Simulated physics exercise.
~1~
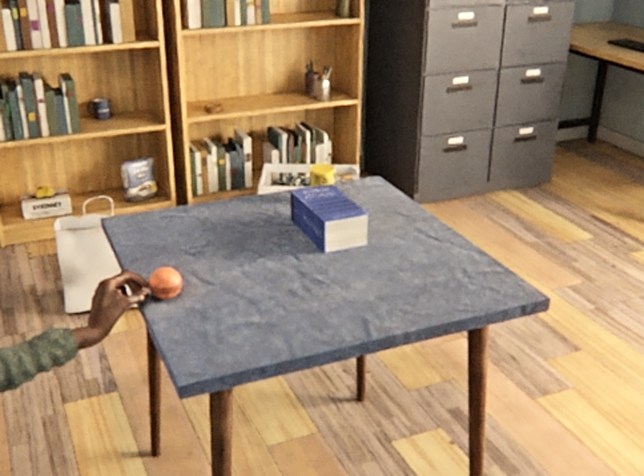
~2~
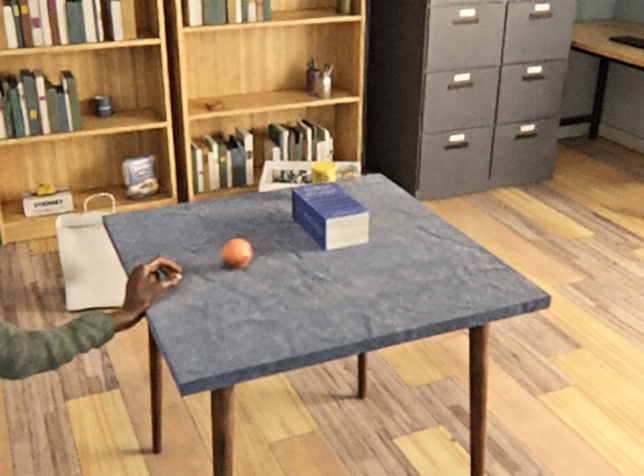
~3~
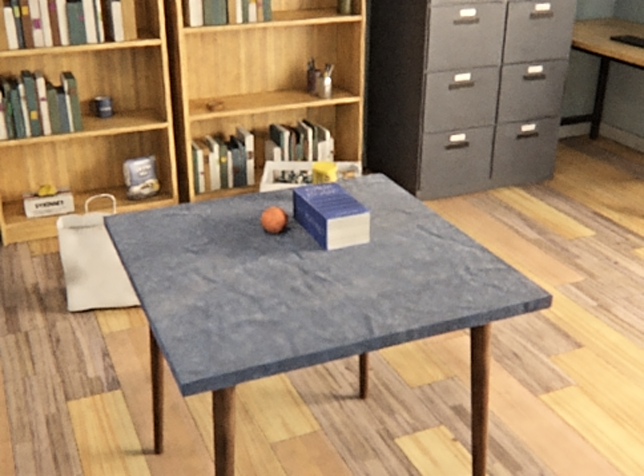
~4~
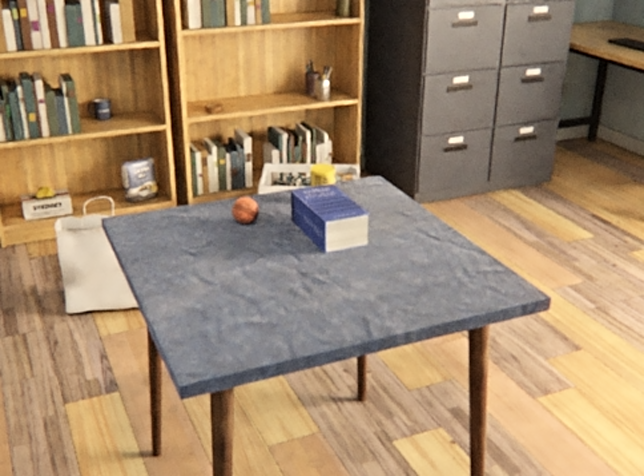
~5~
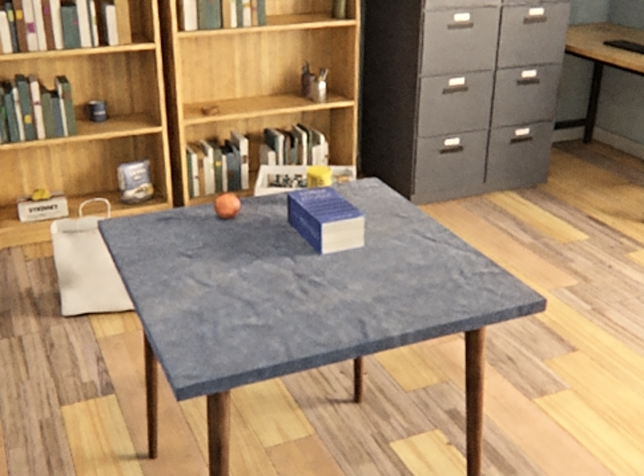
An orange ball pushed by a hand rolls to a blue book, then drifts left, staying on the table.
